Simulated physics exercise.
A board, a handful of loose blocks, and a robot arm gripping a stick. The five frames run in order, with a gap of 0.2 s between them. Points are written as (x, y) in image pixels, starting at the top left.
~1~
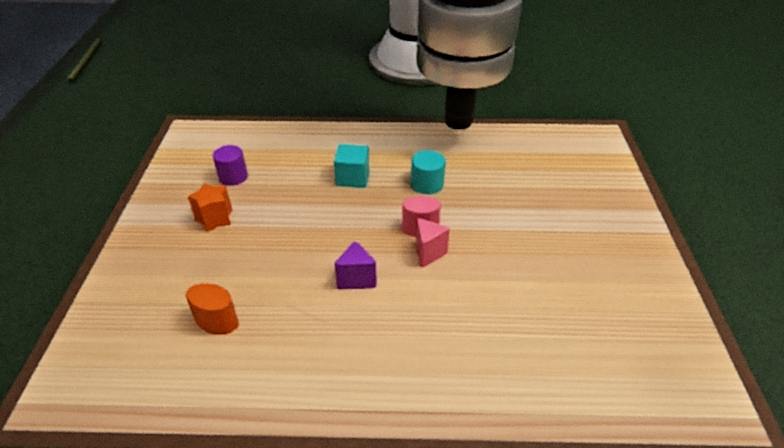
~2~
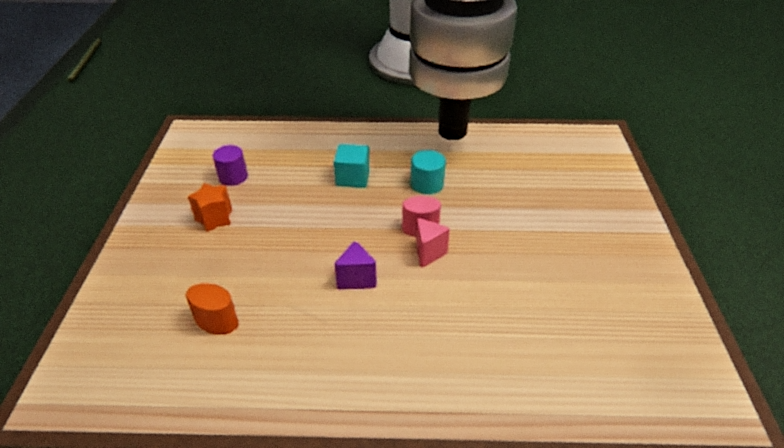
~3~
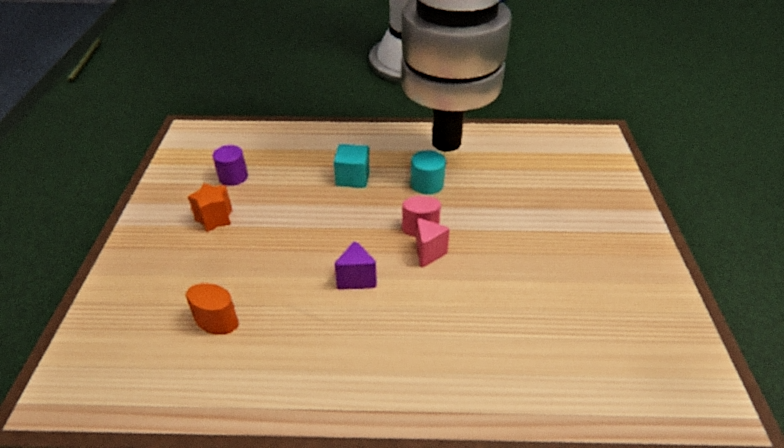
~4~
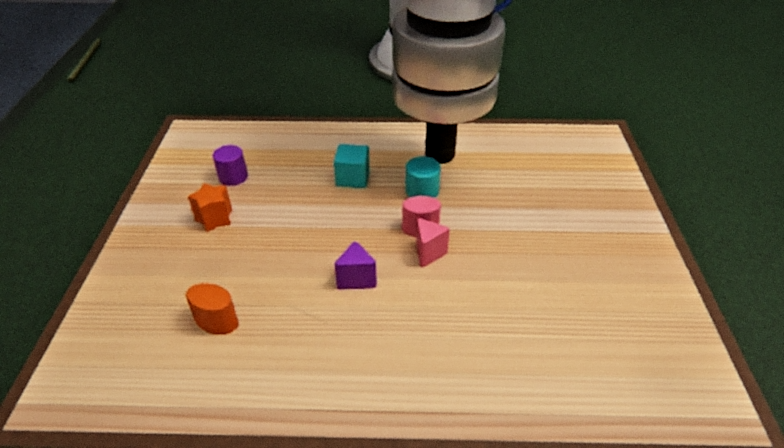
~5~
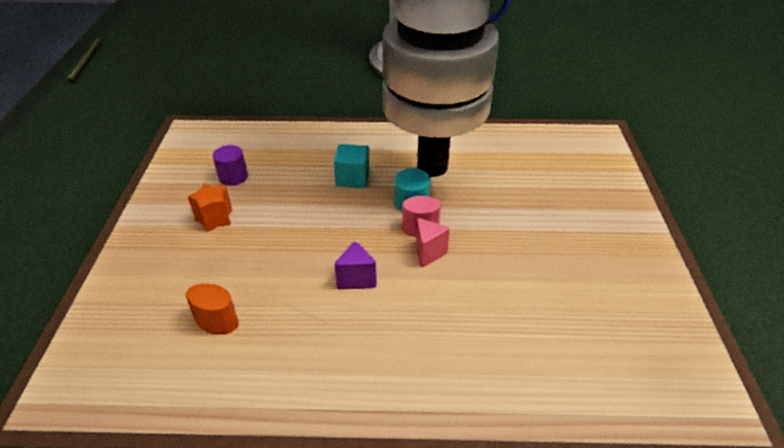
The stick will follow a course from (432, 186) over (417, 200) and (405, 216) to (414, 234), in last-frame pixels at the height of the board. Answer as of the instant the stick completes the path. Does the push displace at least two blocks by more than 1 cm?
I expect so.
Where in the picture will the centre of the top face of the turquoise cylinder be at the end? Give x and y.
It comes to (377, 214).
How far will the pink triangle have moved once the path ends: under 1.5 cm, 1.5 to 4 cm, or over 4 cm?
Distance: 1.5 to 4 cm.
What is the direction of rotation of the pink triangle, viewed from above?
Viewed from overhead, the pink triangle winds up turned anticlockwise.
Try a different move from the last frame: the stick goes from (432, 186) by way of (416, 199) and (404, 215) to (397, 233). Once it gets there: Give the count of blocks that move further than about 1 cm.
I reckon the push displaces three or more of the blocks by more than 1 cm.
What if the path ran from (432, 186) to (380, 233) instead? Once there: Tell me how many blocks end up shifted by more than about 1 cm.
Number moved: 1.
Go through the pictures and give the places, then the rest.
In the first picture, stick tip at (458, 123); block tops, turquoise square piece at (351, 153); turquoise cylinder at (429, 159); pink oval at (422, 203); pink triangle at (430, 229).
In the second picture, stick at (453, 133); blocks unchanged.
In the third picture, stick at (446, 144); blocks unchanged.
In the fourth picture, stick at (440, 156); turquoise cylinder at (424, 166).
In the fifth picture, stick at (433, 168); turquoise square piece at (351, 153); turquoise cylinder at (413, 178); pink oval at (422, 203); pink triangle at (430, 229).
What follows on the original path. Halfway along, stick at (410, 190); turquoise cylinder at (387, 200); pink oval at (421, 207), turned 25° anticlockwise.
At the end, stick at (415, 216); turquoise square piece in place; turquoise cylinder at (377, 214); pink oval at (429, 229); pink triangle at (439, 246), turned 45° anticlockwise.
